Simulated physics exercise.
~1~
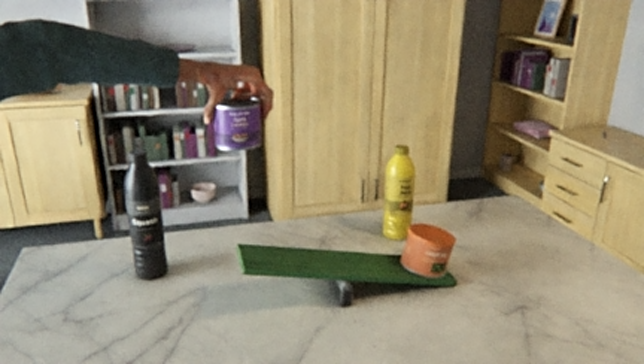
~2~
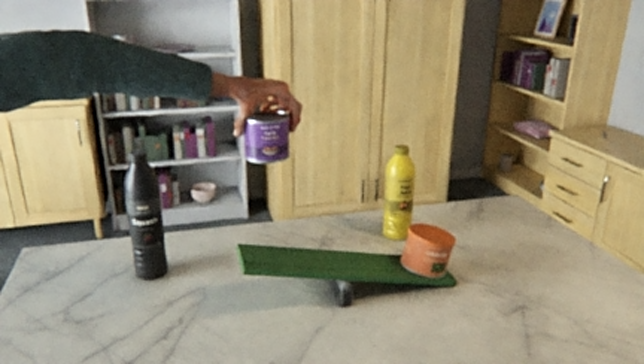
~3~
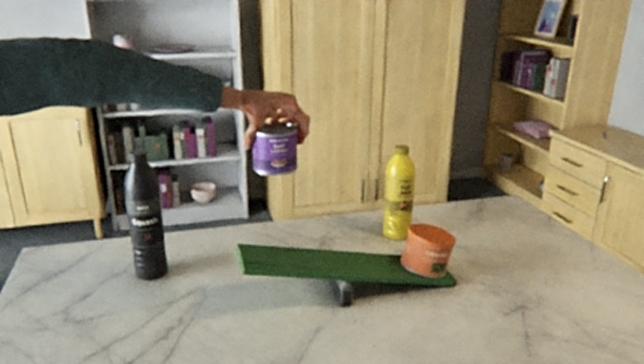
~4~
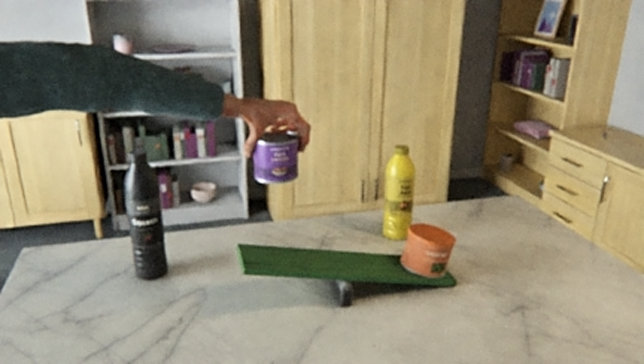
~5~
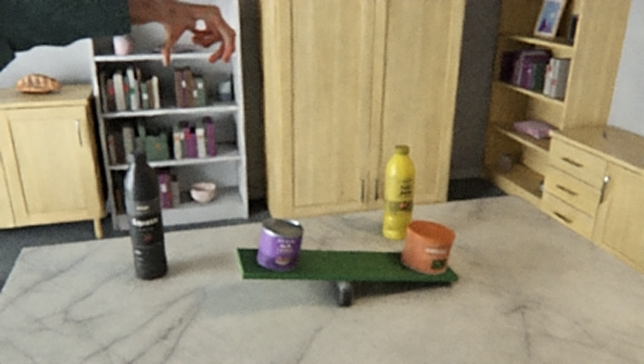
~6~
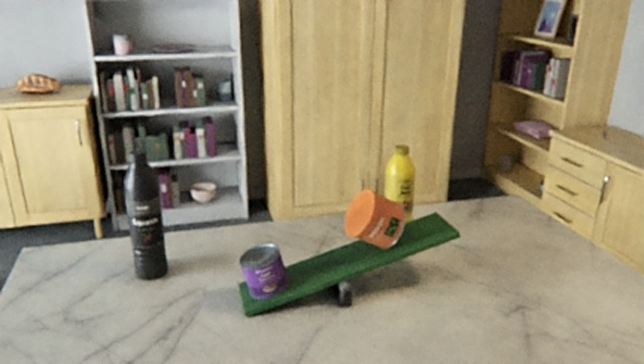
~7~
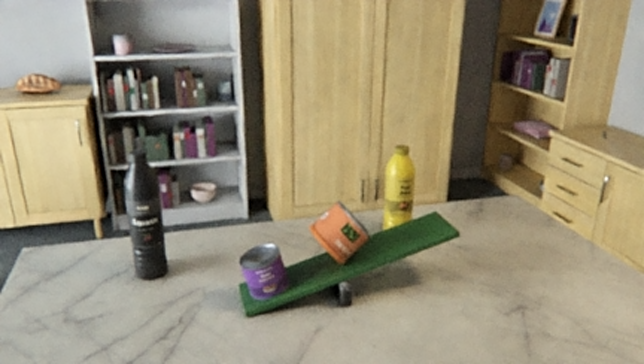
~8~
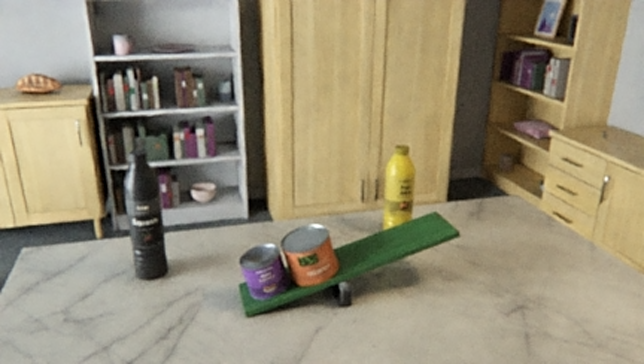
Hand releasing a purple tin onto the raised left end of a green plank, which tips left, sending an orange tub tumbling toward it.
